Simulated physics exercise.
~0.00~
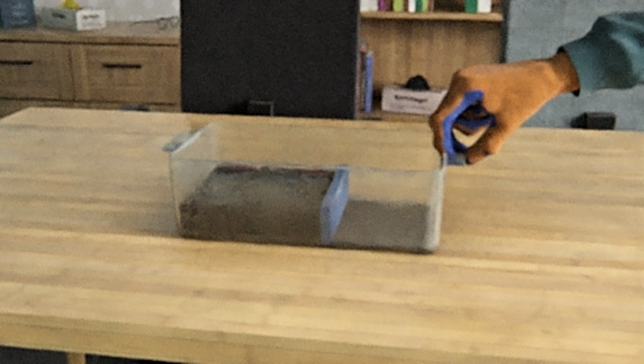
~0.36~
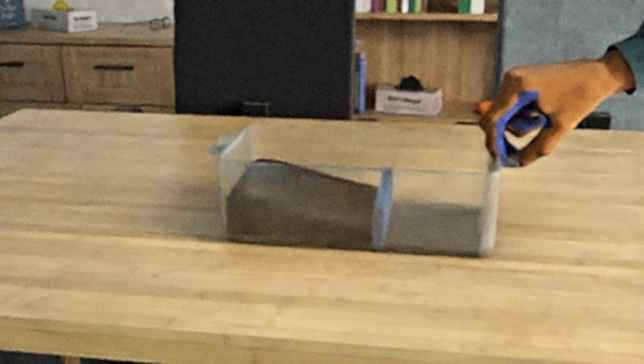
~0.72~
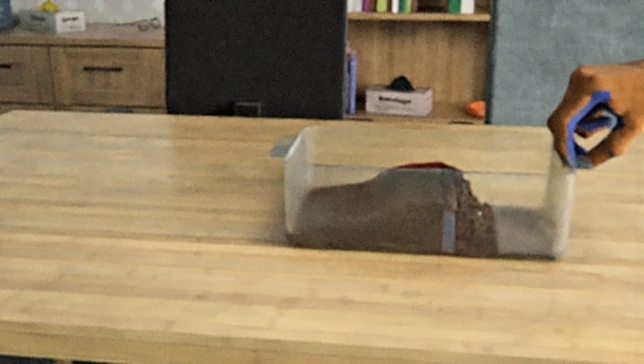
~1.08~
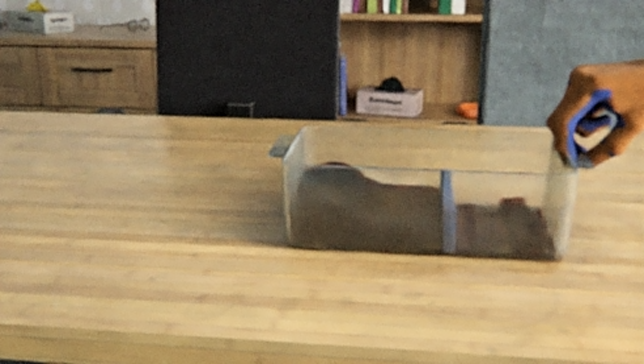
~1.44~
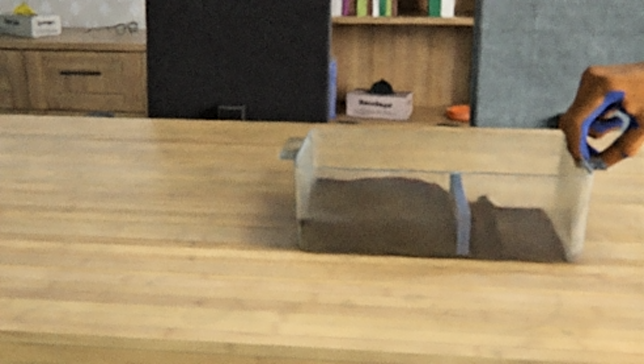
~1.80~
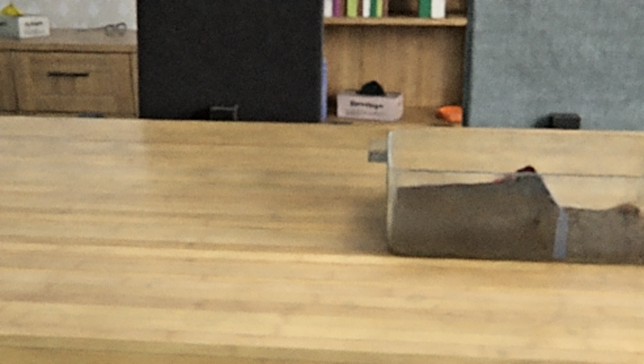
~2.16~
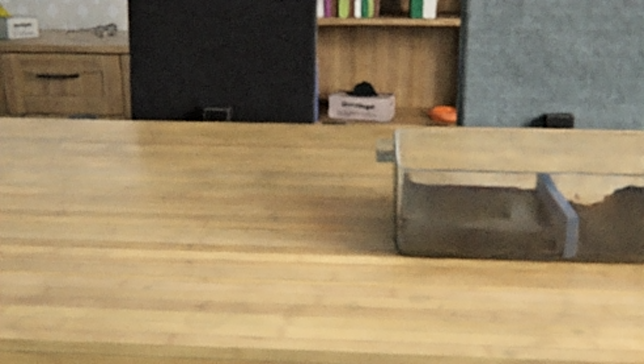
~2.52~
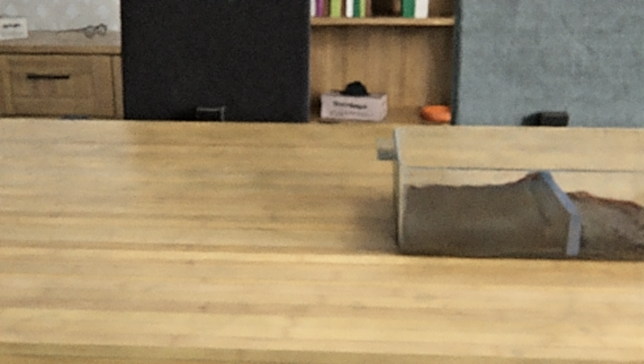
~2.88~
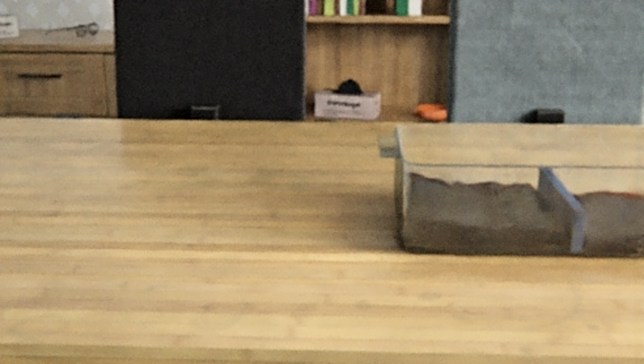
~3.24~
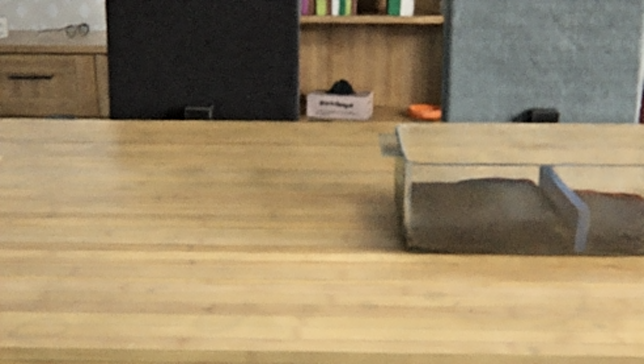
We see a hand pull a clear open container of dark liquid rightward across a wooden table in two moves, the liquid sloshing over the divider into the right part, until the container rests partly out of view with liquid settled on both sides.
